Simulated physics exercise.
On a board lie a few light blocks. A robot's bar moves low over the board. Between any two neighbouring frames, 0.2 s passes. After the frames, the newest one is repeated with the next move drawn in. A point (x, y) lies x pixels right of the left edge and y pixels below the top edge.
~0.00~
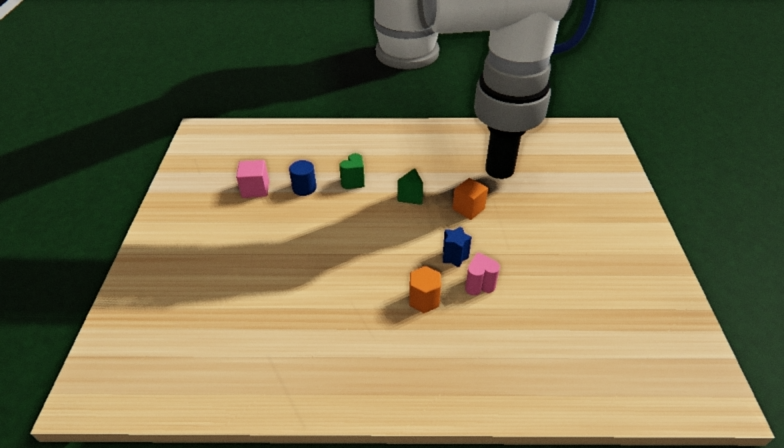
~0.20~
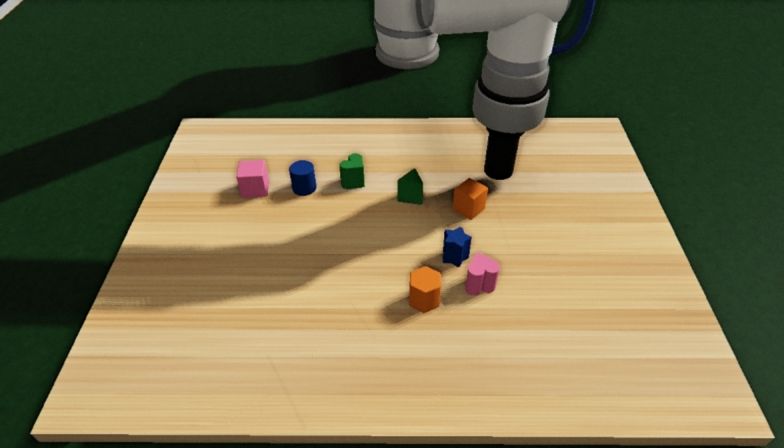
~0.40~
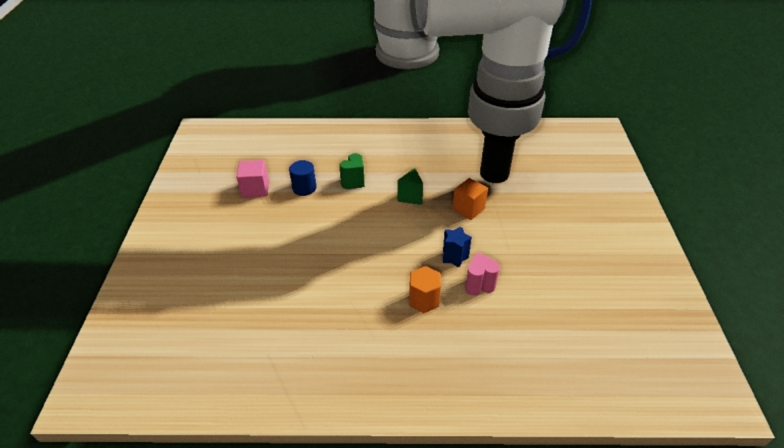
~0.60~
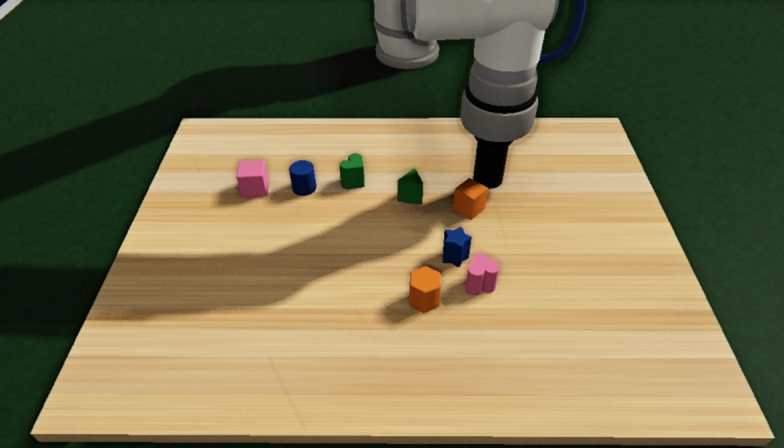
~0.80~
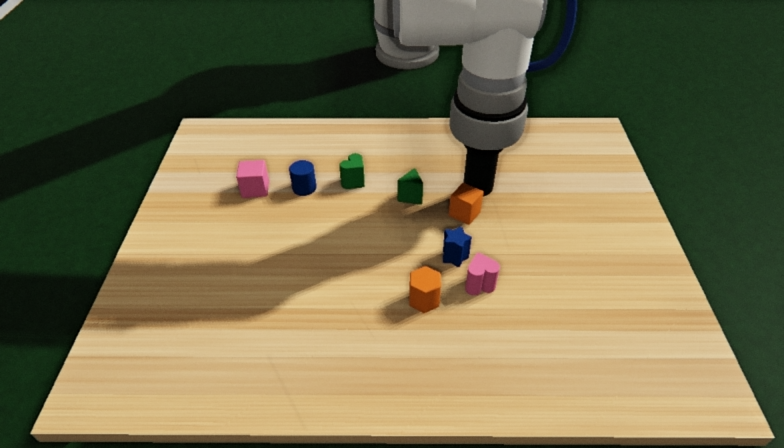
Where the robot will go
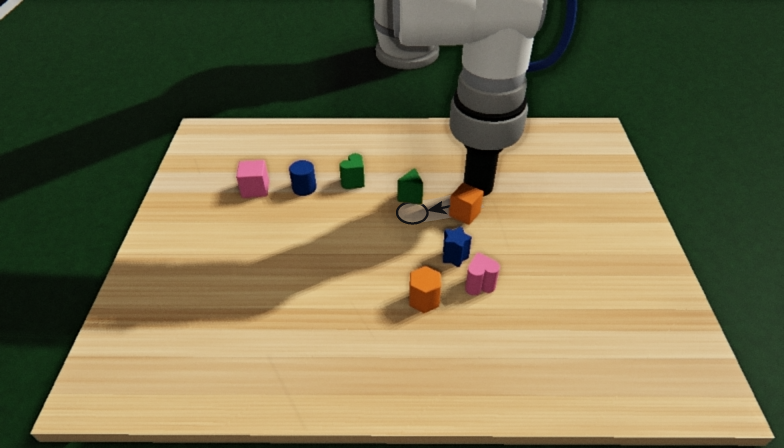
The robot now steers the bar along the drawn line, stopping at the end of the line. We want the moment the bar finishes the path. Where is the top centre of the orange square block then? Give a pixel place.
Around (451, 206).
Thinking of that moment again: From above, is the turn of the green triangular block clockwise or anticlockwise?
It swings round clockwise.
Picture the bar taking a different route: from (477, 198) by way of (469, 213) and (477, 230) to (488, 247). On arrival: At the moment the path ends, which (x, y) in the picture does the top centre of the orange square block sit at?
Pixel (455, 219).
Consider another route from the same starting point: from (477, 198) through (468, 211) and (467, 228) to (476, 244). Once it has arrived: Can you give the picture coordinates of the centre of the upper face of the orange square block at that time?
It is going to be at (448, 225).
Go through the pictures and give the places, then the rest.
Tip of the bar (500, 170), middles of tops, green triangular block (412, 177), blue star block (457, 236), orange square block (471, 188), in the first frame.
Bar (498, 171), nothing pushed, in the second frame.
Bar (494, 174), nothing pushed, in the third frame.
Bar (488, 180), nothing pushed, in the fourth frame.
Bar (478, 187), green triangular block (412, 177), blue star block (457, 236), orange square block (467, 193), in the fifth frame.
The line goes from (477, 198) via (446, 207), ending at (412, 213).
On the path given first. Halfway along, bar (447, 197); orange square block (451, 205), turned 45° anticlockwise.
At the end, bar (413, 202); green triangular block (402, 176), turned 65° clockwise; blue star block unmoved; orange square block (451, 206), turned 50° anticlockwise.
